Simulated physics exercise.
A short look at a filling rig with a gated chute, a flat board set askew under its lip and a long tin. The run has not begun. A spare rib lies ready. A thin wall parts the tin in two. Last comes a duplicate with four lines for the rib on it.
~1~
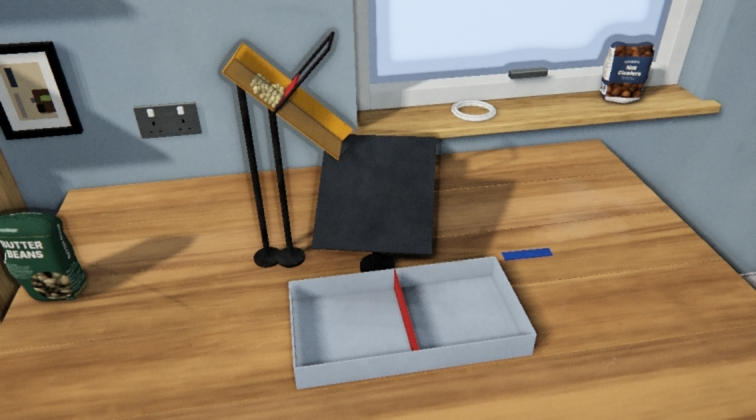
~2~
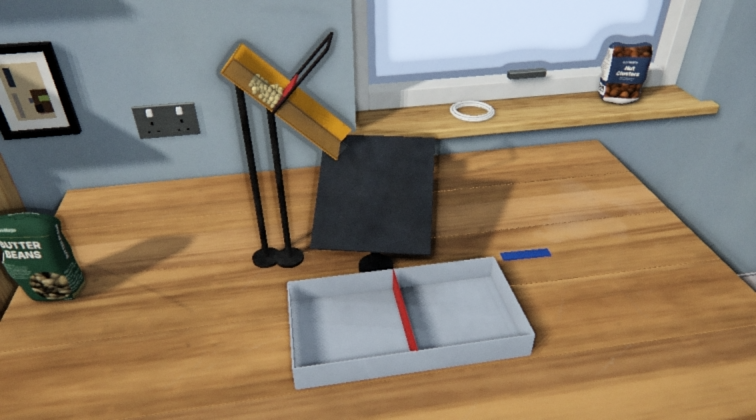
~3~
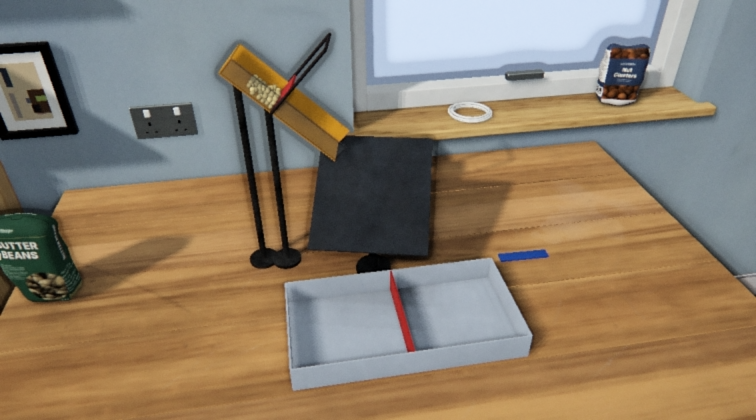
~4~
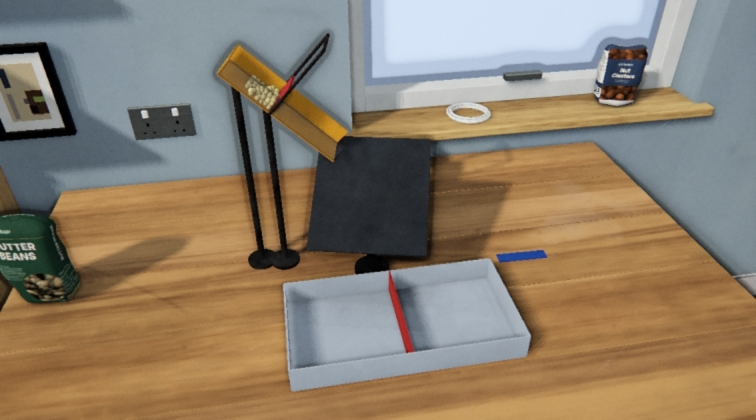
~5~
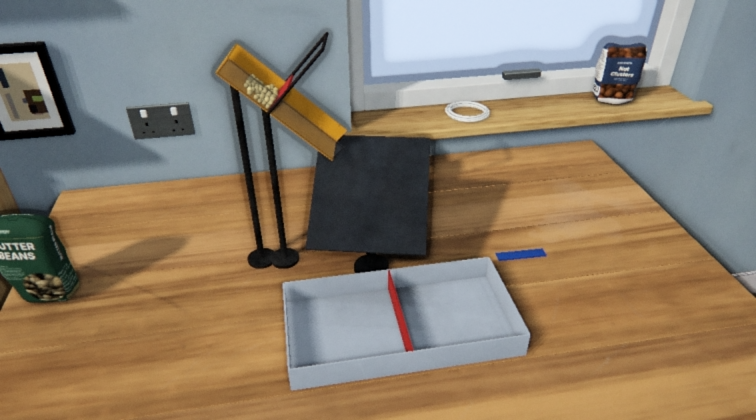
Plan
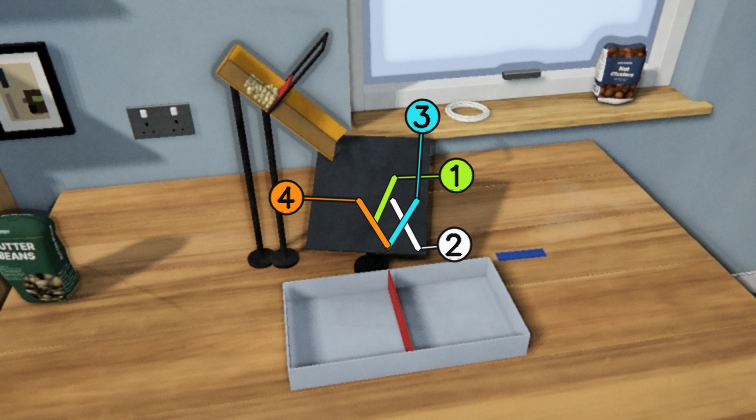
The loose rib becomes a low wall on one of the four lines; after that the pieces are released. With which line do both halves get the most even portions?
It is 2.
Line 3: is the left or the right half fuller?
More lands on the left.
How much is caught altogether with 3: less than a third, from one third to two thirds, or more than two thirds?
More than two thirds.
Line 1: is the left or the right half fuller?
More lands on the left.
On the marked copy, line 1 from (394, 177) to (373, 225); line 2 from (392, 200) to (418, 248); line 3 from (416, 200) to (388, 246); line 4 from (358, 200) to (387, 245).
With 1, of what is caught, all but a few in the left half, a small share in the right.
With 2, of what is caught, close to a third in the left half, close to two thirds in the right.
With 3, of what is caught, all but a few in the left half, a small share in the right.
With 4, of what is caught, a small share in the left half, all but a few in the right.
